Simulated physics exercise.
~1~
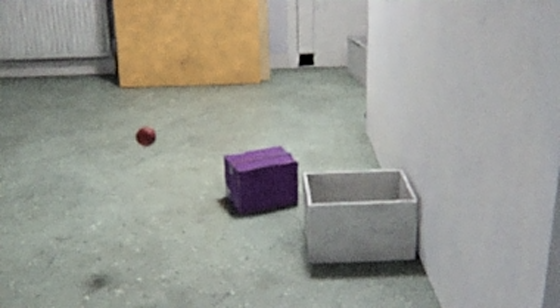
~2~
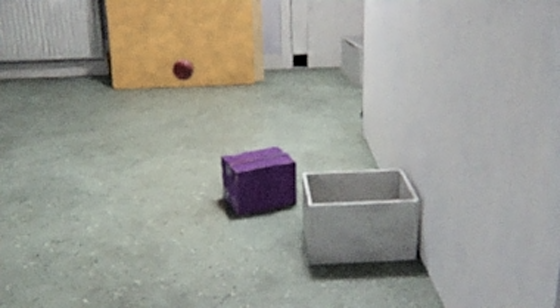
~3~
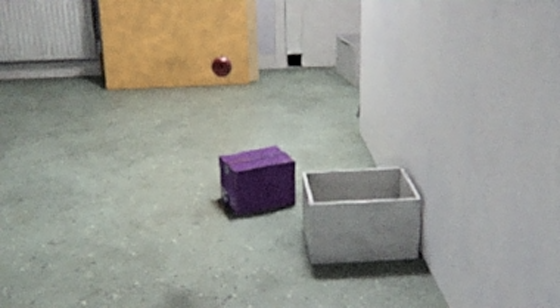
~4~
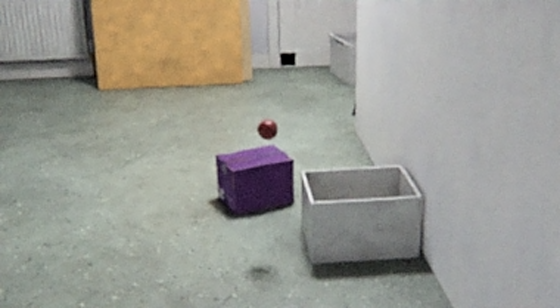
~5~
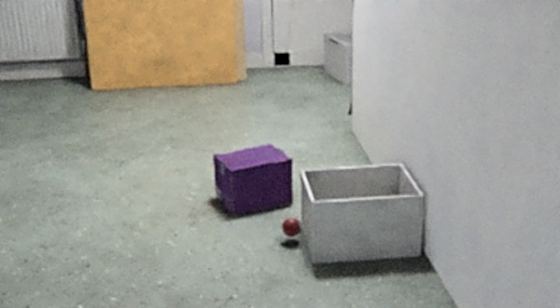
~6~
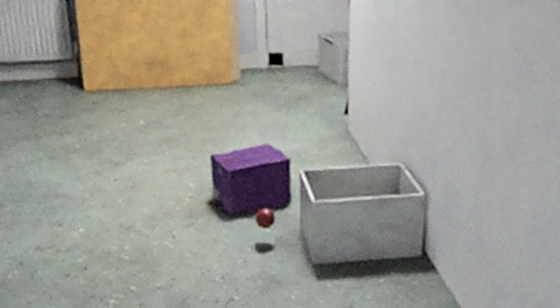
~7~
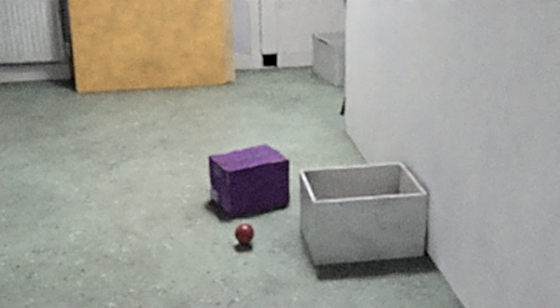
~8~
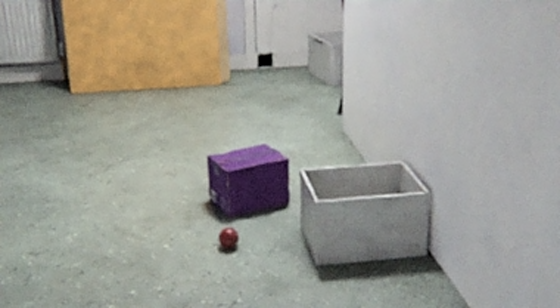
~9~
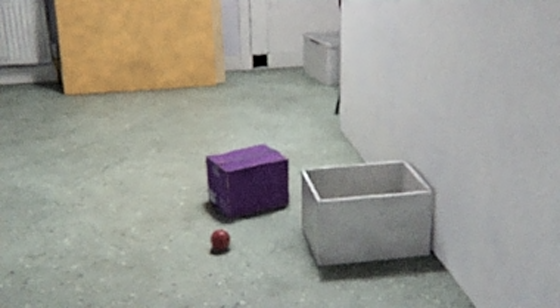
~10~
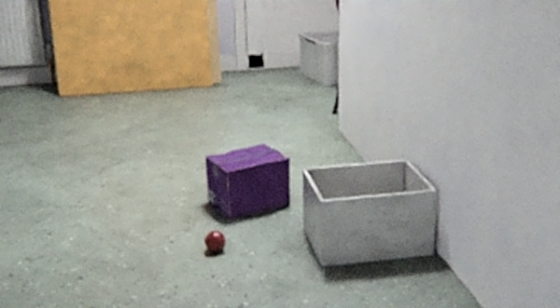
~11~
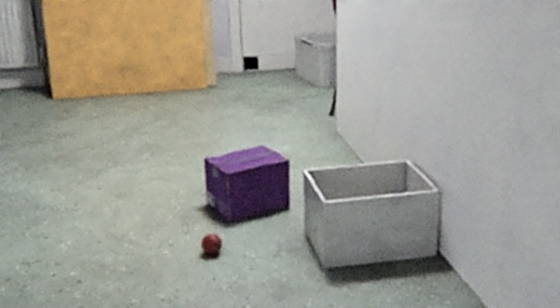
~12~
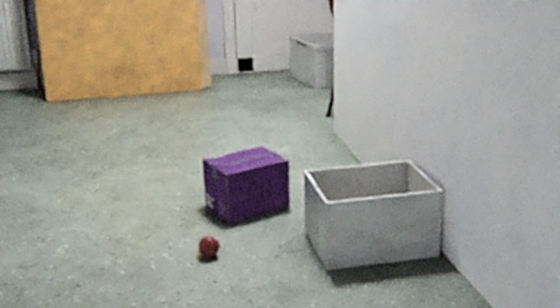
Small red ball flying past a purple box, dropping beside an open grey bin and rolling left to rest on the floor outside.
